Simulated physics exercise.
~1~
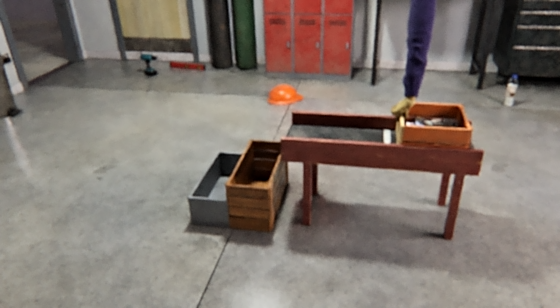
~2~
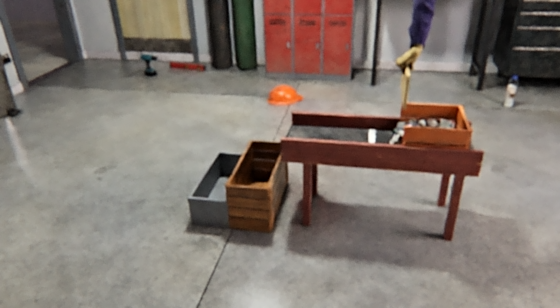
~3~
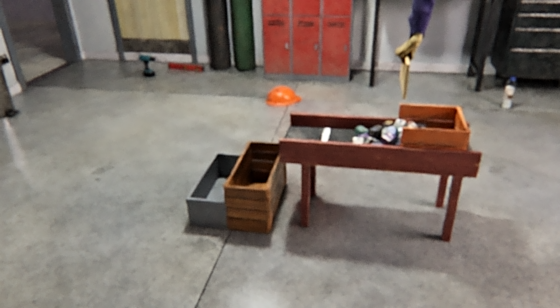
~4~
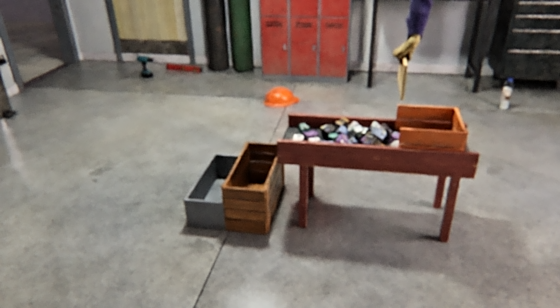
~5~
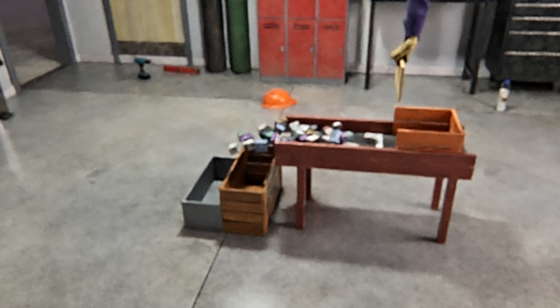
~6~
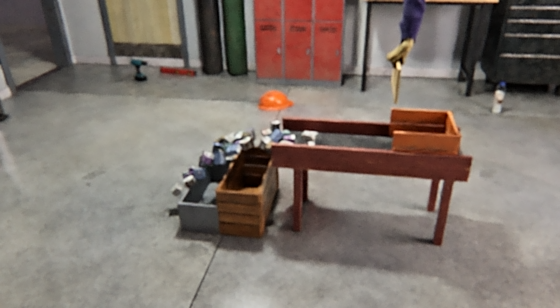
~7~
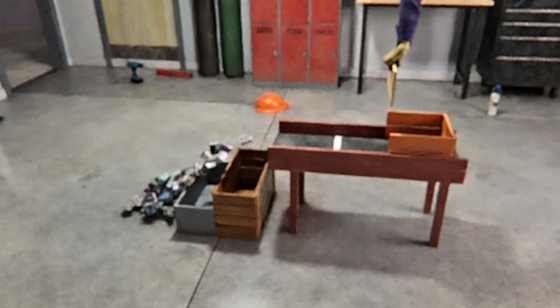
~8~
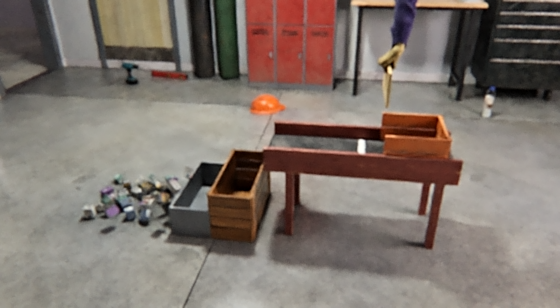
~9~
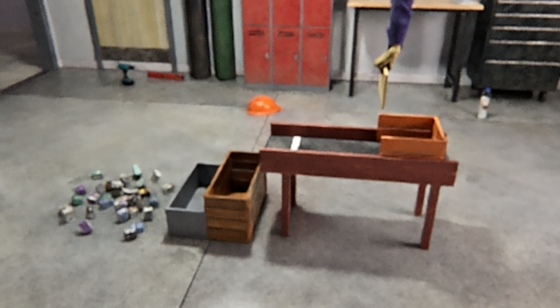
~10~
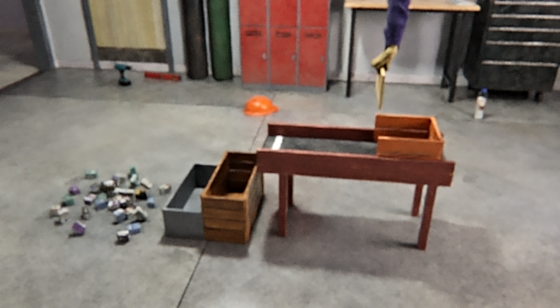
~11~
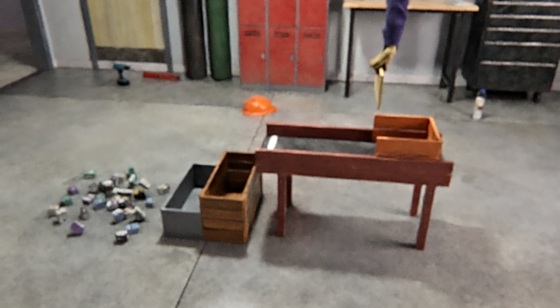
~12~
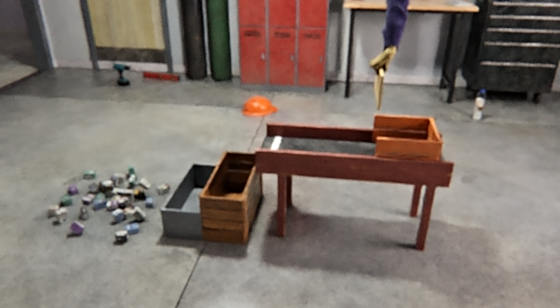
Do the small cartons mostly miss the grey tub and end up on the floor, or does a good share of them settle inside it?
They miss it. The cartons fly past the grey tub and come to rest scattered on the floor to its left, so less than a sixth of the load is in the tub.
